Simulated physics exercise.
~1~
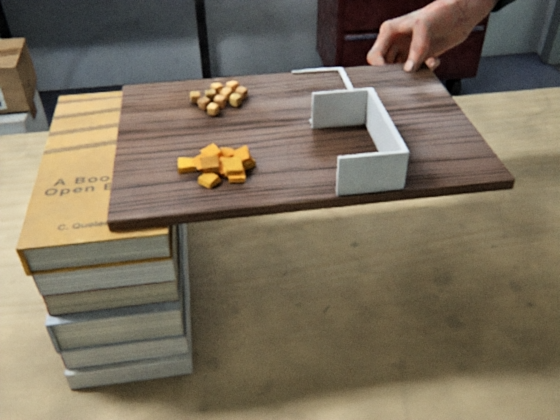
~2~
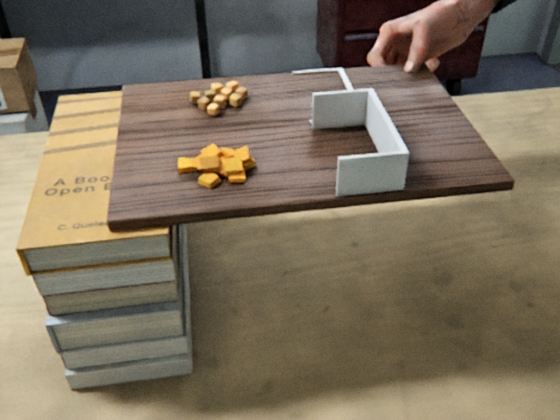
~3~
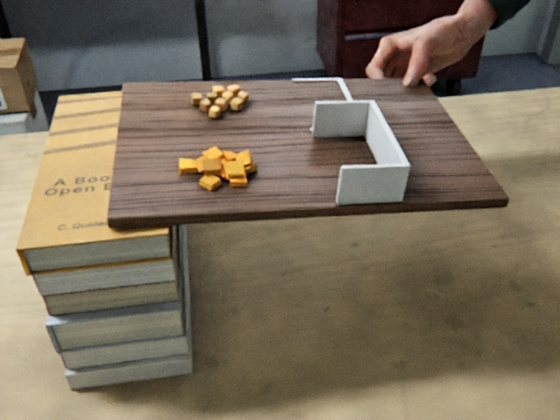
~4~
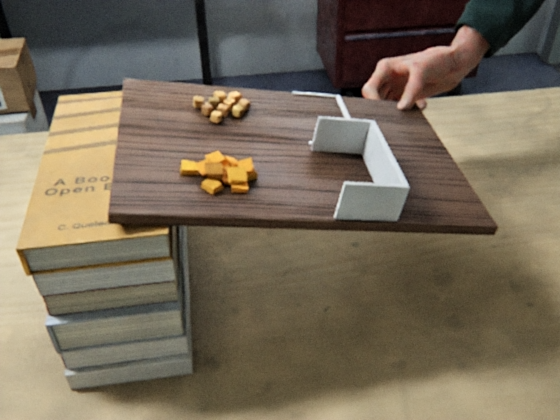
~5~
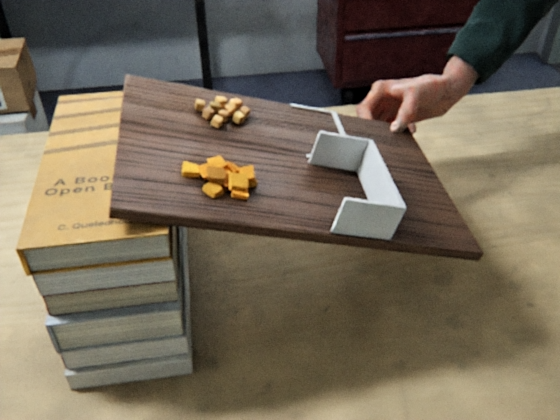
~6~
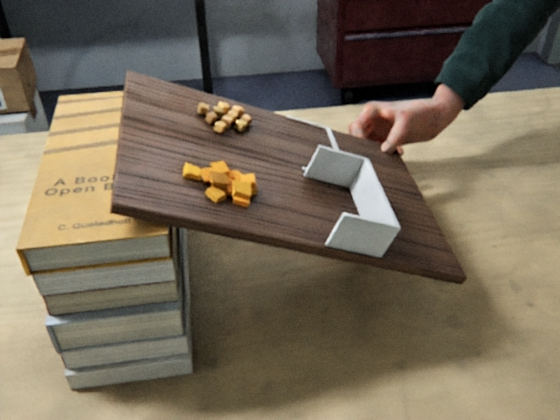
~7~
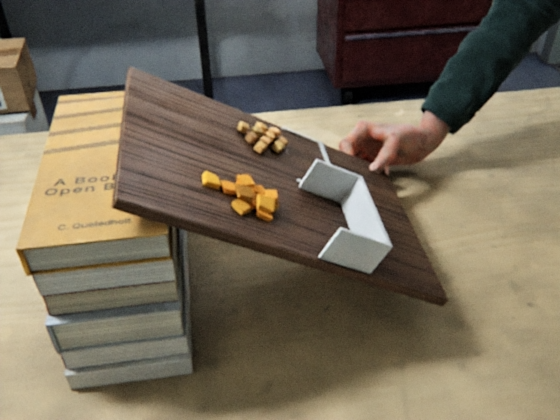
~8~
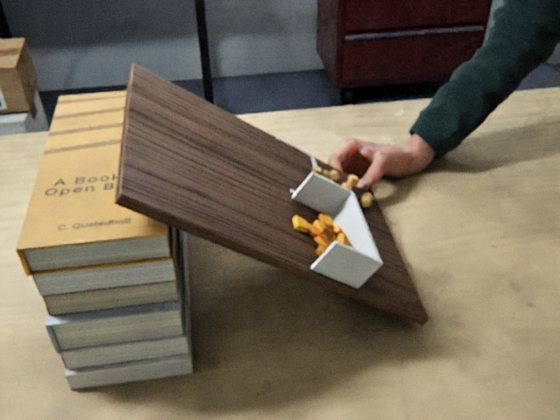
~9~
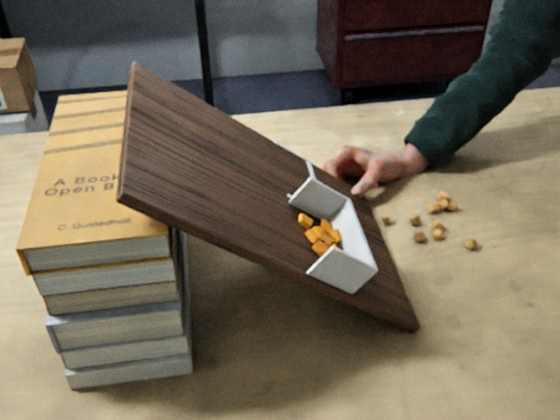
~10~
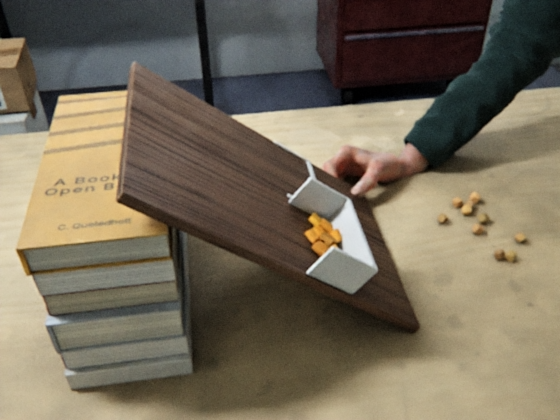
A board tilts down by hand; orange chunks stop behind white strips while tan bits scatter onto the table.
